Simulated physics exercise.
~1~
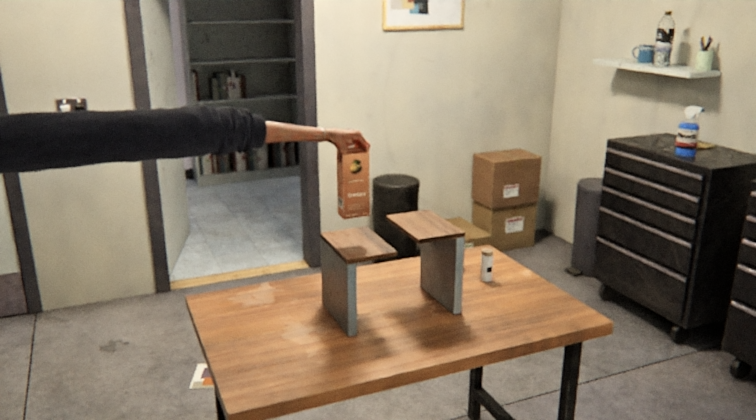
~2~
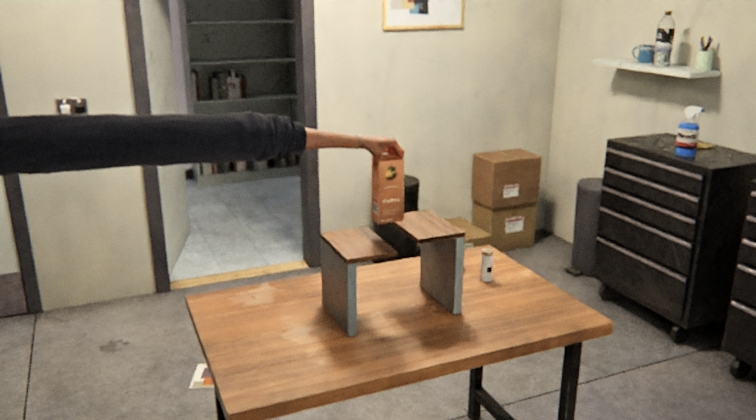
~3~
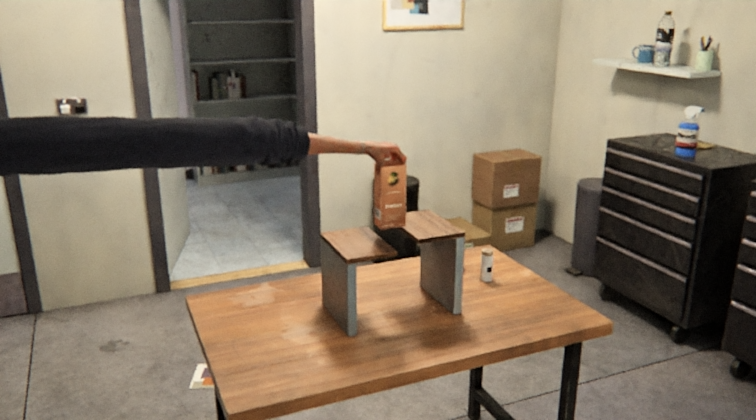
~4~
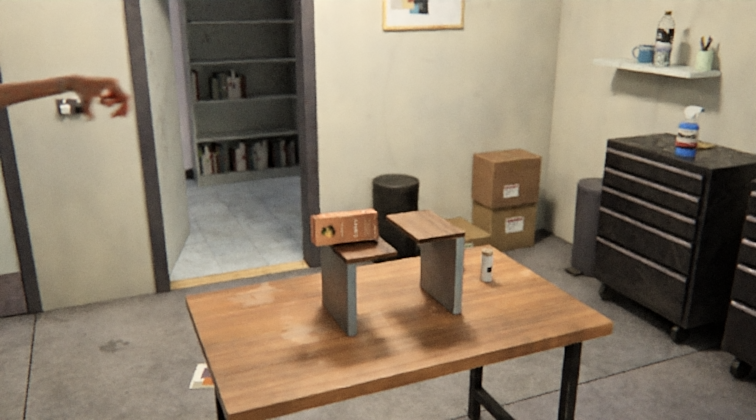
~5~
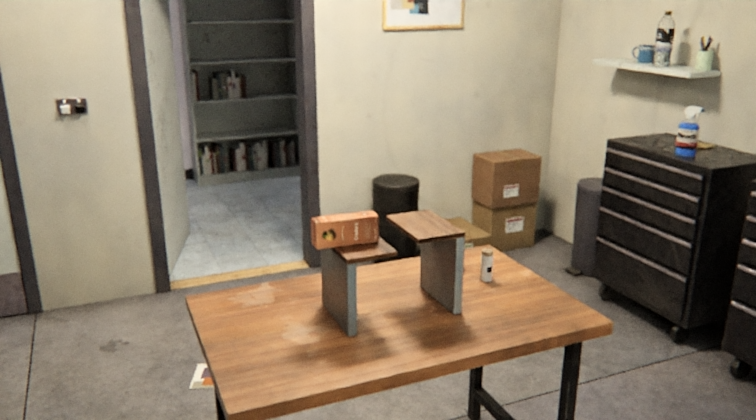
A hand lowering an upright orange packet over the gap between two ledges, then withdrawing, the packet ending sideways on the left ledge.
